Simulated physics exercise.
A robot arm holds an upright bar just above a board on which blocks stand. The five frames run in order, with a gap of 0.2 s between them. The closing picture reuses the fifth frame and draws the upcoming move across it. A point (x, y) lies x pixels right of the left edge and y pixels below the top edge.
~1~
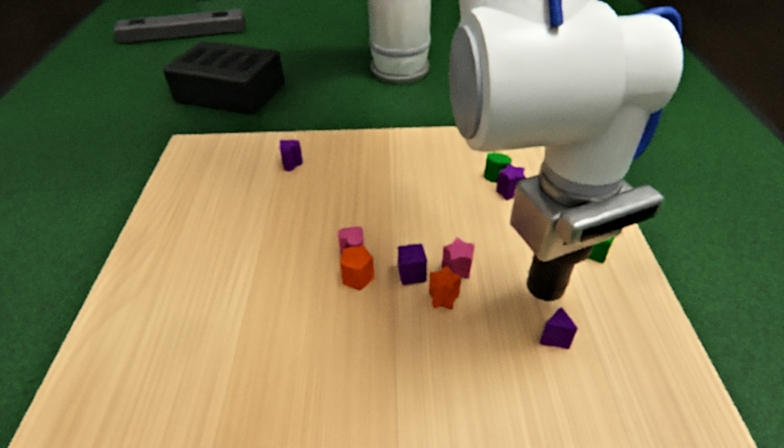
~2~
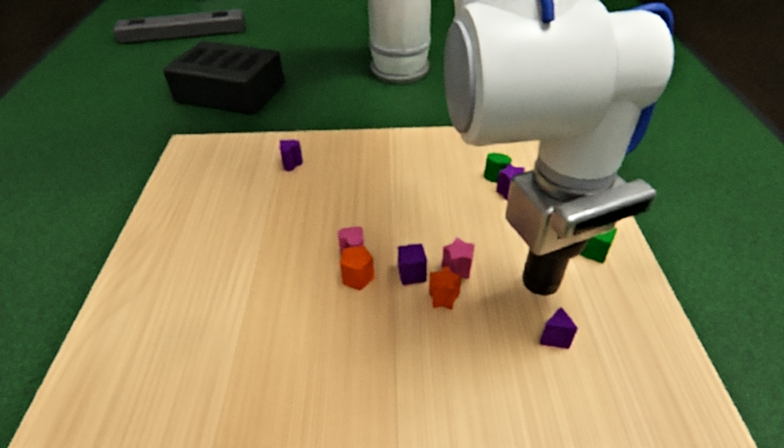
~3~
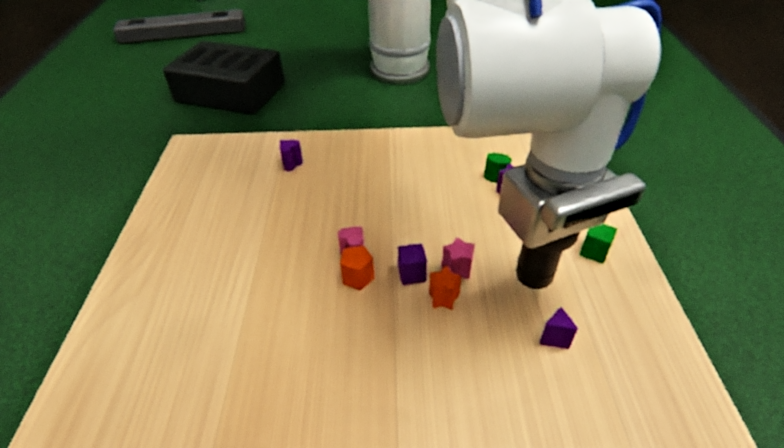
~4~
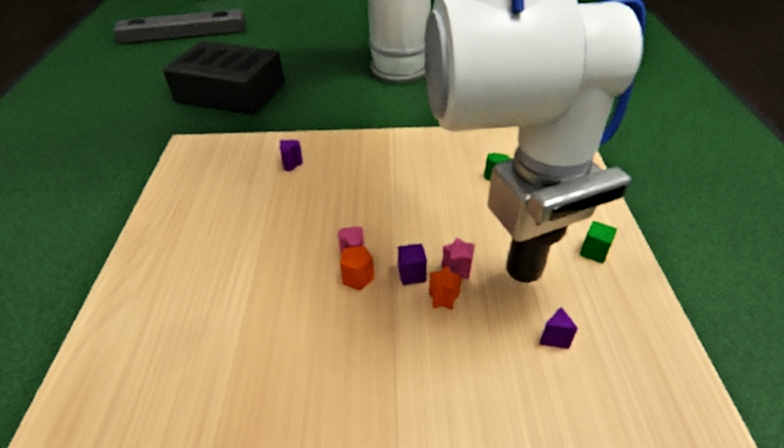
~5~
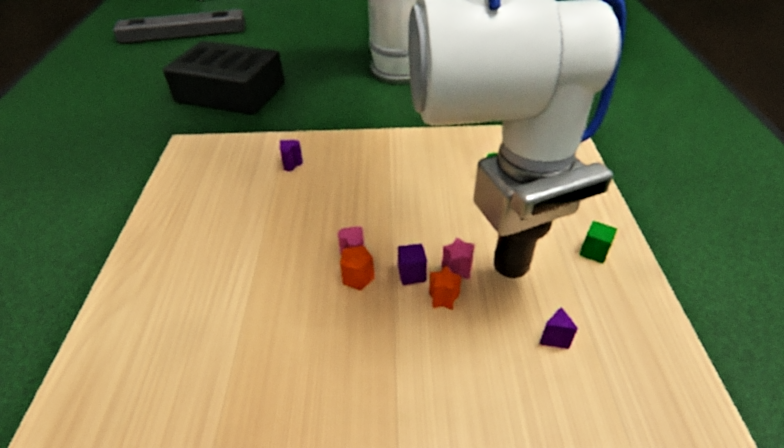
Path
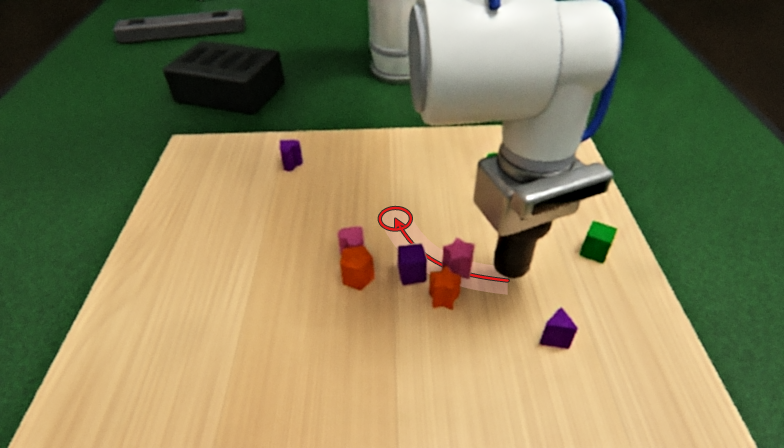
To begin with, a white robot arm holds a dark upright bar over the right side of a wooden board scattered with small coloured blocks. The arm then moves the bar slowly left and slightly away, toward the pink and orange stars, while the blocks all stay still.
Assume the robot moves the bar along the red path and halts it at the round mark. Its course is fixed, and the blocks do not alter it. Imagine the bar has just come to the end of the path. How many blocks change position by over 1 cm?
That's two.
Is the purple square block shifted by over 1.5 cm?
I expect so.
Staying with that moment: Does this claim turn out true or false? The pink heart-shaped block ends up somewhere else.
The statement is false.
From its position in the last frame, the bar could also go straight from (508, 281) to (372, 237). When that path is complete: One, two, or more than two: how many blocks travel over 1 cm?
Answer: 3+.
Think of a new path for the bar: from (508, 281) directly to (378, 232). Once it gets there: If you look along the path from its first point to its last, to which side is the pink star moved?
It is pushed towards the left-hand side.
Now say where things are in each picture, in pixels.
In the first picture, bar's lower end (545, 287); pink heart-shaped block (352, 235); purple square block (412, 253); orange star (445, 278); pink star (460, 248).
In the second picture, bar (541, 282); blocks still.
In the third picture, bar (534, 276); blocks still.
In the fourth picture, bar (524, 270); blocks still.
In the fifth picture, bar (511, 265); pink heart-shaped block (352, 235); purple square block (412, 253); orange star (445, 278); pink star (460, 248).
Drawn move, from (508, 281) over (457, 271) and (417, 248) to (395, 219).
The first path, step by step. One third of the way, bar (457, 255); purple square block (406, 253); pink star (430, 242).
Two thirds of the way, bar (417, 232); purple square block (388, 251), turned 45° anticlockwise; pink star (388, 225).
At the end, bar (395, 203); pink heart-shaped block still; purple square block (388, 251), turned 45° anticlockwise; orange star still; pink star (377, 219), turned 45° anticlockwise.
